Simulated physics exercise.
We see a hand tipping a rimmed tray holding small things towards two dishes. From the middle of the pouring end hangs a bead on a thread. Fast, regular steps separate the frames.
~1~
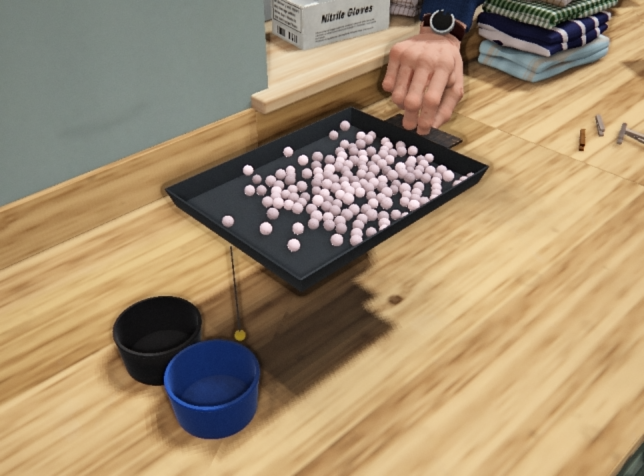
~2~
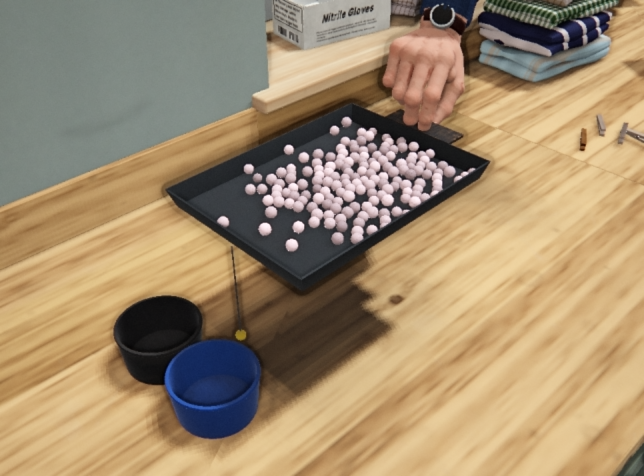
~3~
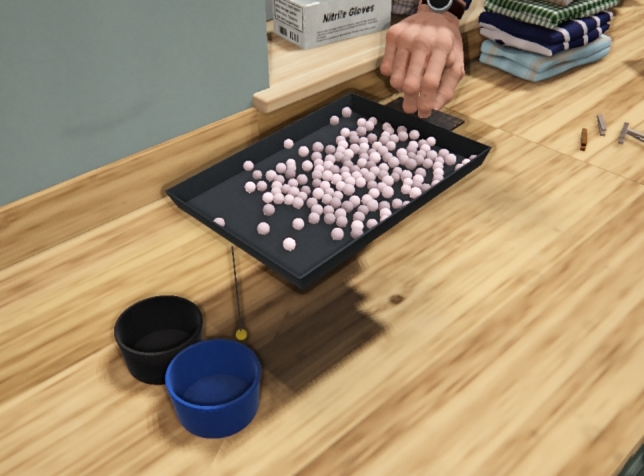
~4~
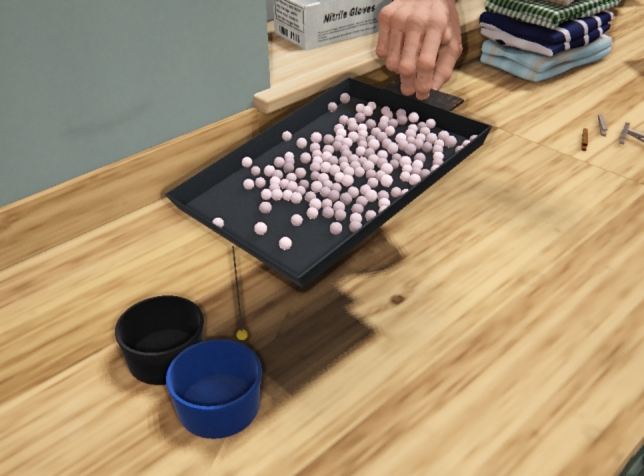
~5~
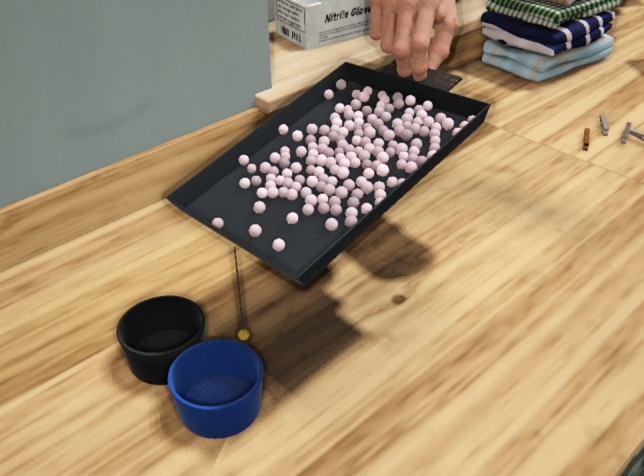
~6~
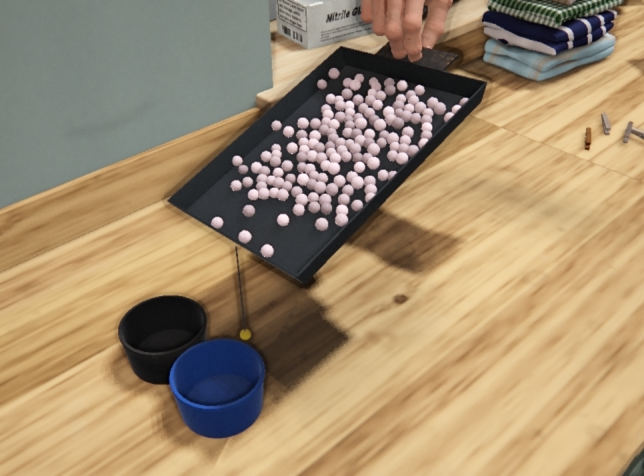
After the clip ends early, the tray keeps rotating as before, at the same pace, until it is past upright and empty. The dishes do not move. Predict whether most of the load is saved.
Most of it is saved.
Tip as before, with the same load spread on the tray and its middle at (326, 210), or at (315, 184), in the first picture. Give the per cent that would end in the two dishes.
About 90 % and 90 %.
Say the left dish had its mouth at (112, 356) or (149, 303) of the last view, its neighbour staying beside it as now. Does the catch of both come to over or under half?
Well, a minority share the first time and a majority share the next.
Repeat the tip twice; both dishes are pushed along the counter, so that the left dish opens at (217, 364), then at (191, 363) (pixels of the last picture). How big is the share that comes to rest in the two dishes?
Roughly 20 per cent, and 30 per cent.
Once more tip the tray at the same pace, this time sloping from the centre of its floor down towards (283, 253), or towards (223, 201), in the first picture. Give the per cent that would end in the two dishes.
Respectively 10 and 60 in a hundred.
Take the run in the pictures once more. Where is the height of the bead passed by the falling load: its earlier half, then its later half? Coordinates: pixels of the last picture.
I'd say around (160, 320) at first, then around (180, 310).
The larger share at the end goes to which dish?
I'd say more ends in the left-side one.
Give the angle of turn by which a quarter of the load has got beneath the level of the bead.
About 70 degrees.
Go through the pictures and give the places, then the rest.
Corners of the pouring end at (174, 189) and (301, 273), level; middle of the load at (354, 181), sugar pearls; left dish at (124, 359); right dish at (177, 411); bead on its thread at (240, 335), in the first frame.
Corners of the pouring end at (175, 189) and (301, 272), level; middle of the load at (355, 178), in the second frame.
Corners of the pouring end at (174, 190) and (300, 271), tipped barely, lowest at the left corner; middle of the load at (355, 170), in the third frame.
Corners of the pouring end at (174, 193) and (299, 270), tipped a little, lowest at the left corner; middle of the load at (354, 160), a stray few on the move, in the fourth frame.
Corners of the pouring end at (175, 196) and (298, 269), tipped clearly, lowest at the left corner; middle of the load at (350, 150), a stray few on the move, in the fifth frame.
Corners of the pouring end at (175, 198) and (296, 268), tipped clearly, lowest at the left corner; middle of the load at (340, 143), all on the move; left dish at (130, 358); right dish at (182, 410), in the sixth frame.
Soon after the last picture, tray tipped steeply; about half on the tray; a stray few in the right dish; a small part in the left dish; a stray few outside both; about a quarter in the air.
A little later, tray tipped past a quarter turn; a stray few on the tray; a small part in the right dish; about half in the left dish; about a quarter outside both; a small part in the air.
Later still, tray tipped past a quarter turn; a small part in the right dish; about two thirds in the left dish; about a quarter outside both.
By the end, tray tipped past a quarter turn; a small part in the right dish; about two thirds in the left dish; about a quarter outside both.
